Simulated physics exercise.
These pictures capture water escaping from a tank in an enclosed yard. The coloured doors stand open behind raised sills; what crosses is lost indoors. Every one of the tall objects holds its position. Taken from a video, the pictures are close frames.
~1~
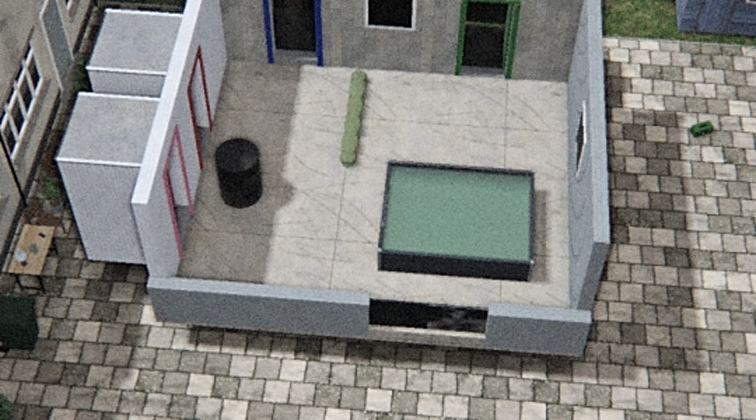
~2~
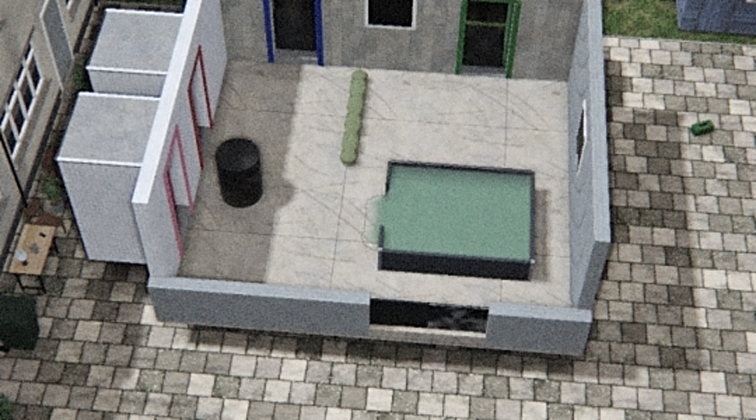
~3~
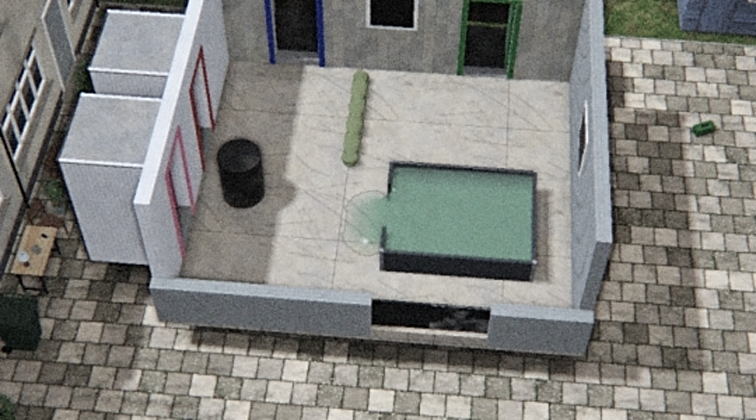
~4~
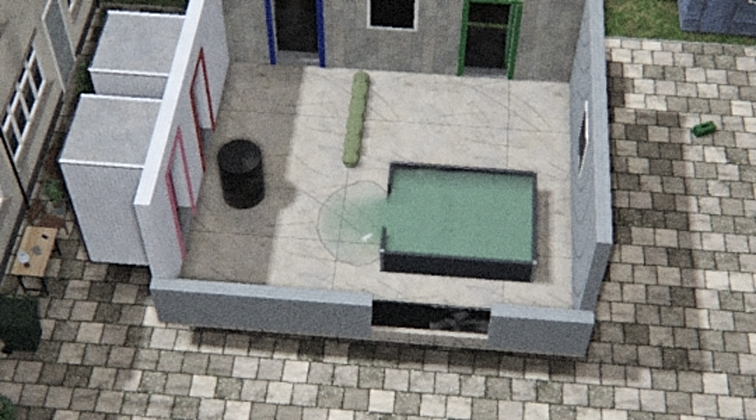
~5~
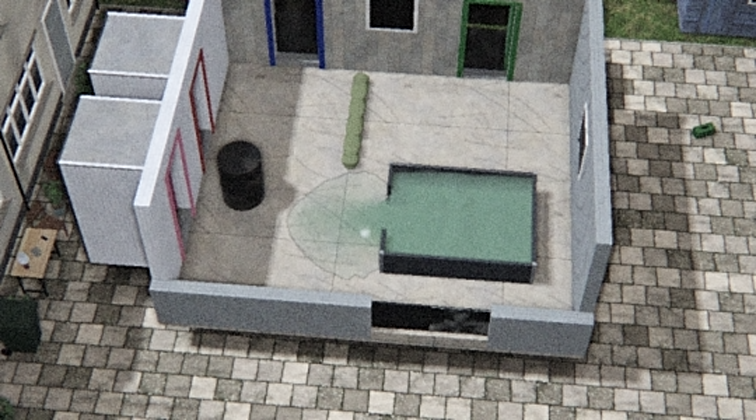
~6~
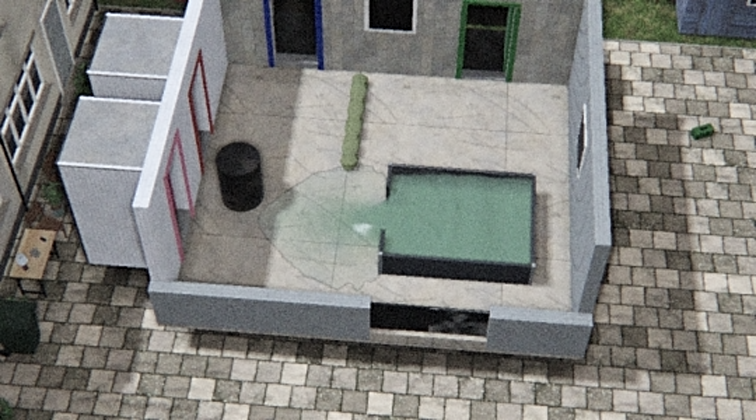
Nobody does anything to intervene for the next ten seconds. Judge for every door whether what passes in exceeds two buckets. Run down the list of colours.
My prediction: Red door: At most two buckets; green door: At most two buckets; blue door: At most two buckets; pink door: At most two buckets.
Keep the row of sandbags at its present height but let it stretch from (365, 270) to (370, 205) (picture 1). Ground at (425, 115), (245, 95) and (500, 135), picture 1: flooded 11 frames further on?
Sequence check: Left alone / left alone / left alone.
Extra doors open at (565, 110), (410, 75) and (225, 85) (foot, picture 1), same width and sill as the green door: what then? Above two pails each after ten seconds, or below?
First stays short of it, second stays short of it, third crosses the line.
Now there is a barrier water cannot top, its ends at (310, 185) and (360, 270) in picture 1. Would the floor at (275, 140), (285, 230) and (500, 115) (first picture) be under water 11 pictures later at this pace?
Taking the three spots in turn, they are inundated, unwetted and unwetted.
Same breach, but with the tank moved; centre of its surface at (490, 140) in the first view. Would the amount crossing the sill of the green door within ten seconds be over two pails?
As far as I can tell, green gets swamped.
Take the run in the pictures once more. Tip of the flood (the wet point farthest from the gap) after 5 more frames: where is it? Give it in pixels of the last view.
About (186, 247).
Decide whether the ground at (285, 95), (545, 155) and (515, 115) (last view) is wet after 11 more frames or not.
As listed, the points end up high and dry, high and dry and high and dry.
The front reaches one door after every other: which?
Answer - the green door.
A moment on, water covers 25 % of the floor; the red door not reached, the green door not reached, the blue door not reached, the pink door wet at the sill, nothing in.
Next, water covers 35 % of the floor; the red door wet at the sill, nothing in, the green door not reached, the blue door not reached, the pink door wet at the sill, nothing in.
Then, water covers 40 % of the floor; the red door wet at the sill, nothing in, the green door not reached, the blue door wet at the sill, nothing in, the pink door wet at the sill, nothing in.
Later, water covers 55 % of the floor; the red door wet at the sill, nothing in, the green door not reached, the blue door wet at the sill, nothing in, the pink door wet at the sill, nothing in.
In the end, water covers 70 % of the floor; the red door under two buckets in, the green door wet at the sill, nothing in, the blue door wet at the sill, nothing in, the pink door wet at the sill, nothing in.
